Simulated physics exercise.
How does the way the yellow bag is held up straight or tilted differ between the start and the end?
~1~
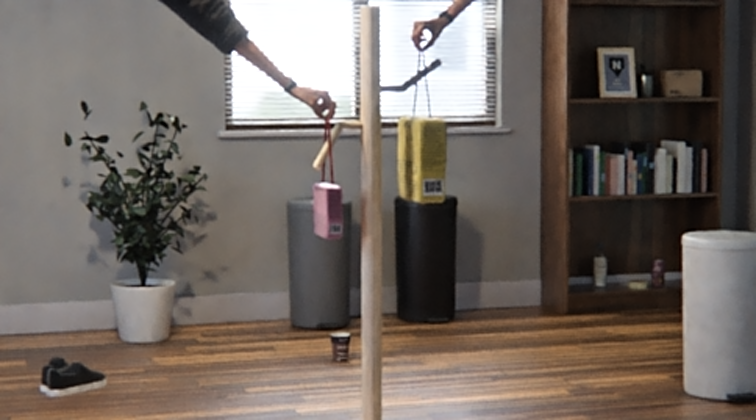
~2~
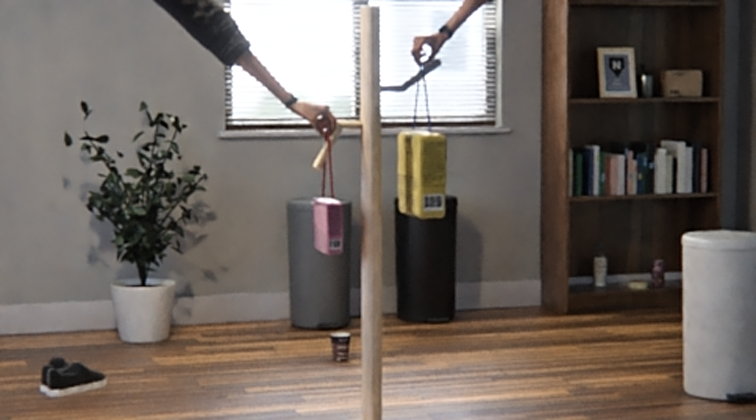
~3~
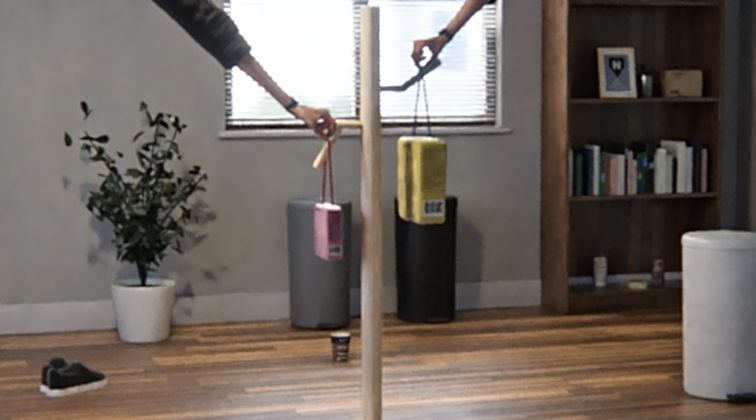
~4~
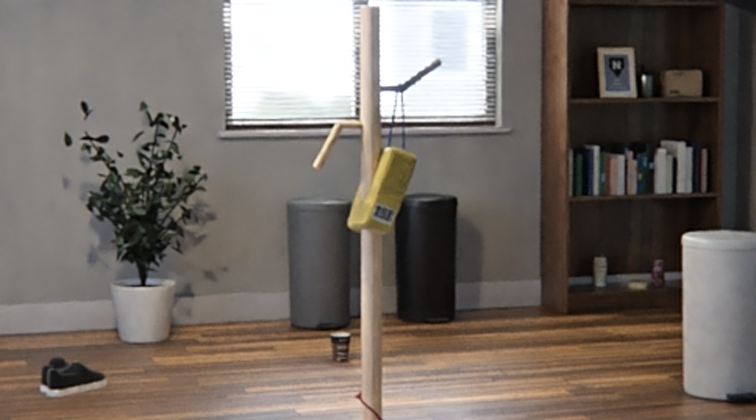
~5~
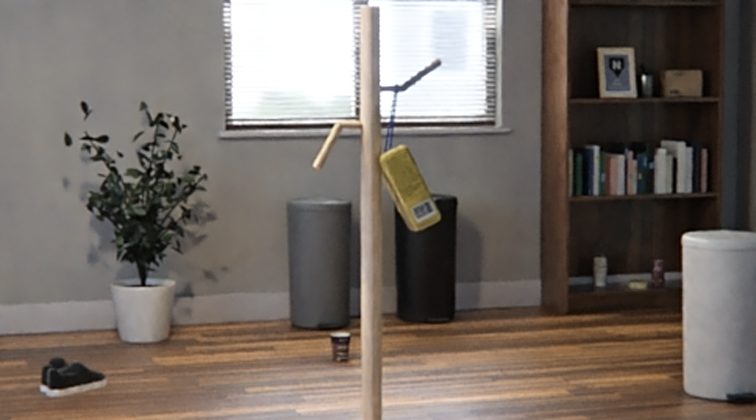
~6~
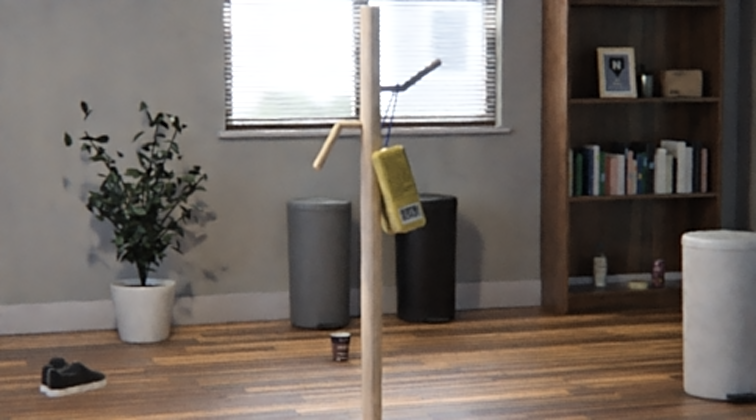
At the start the yellow bag was upright below the hand holding its loop. By the end it was leaning at a slight tilt beside the post as it hung from the right peg.
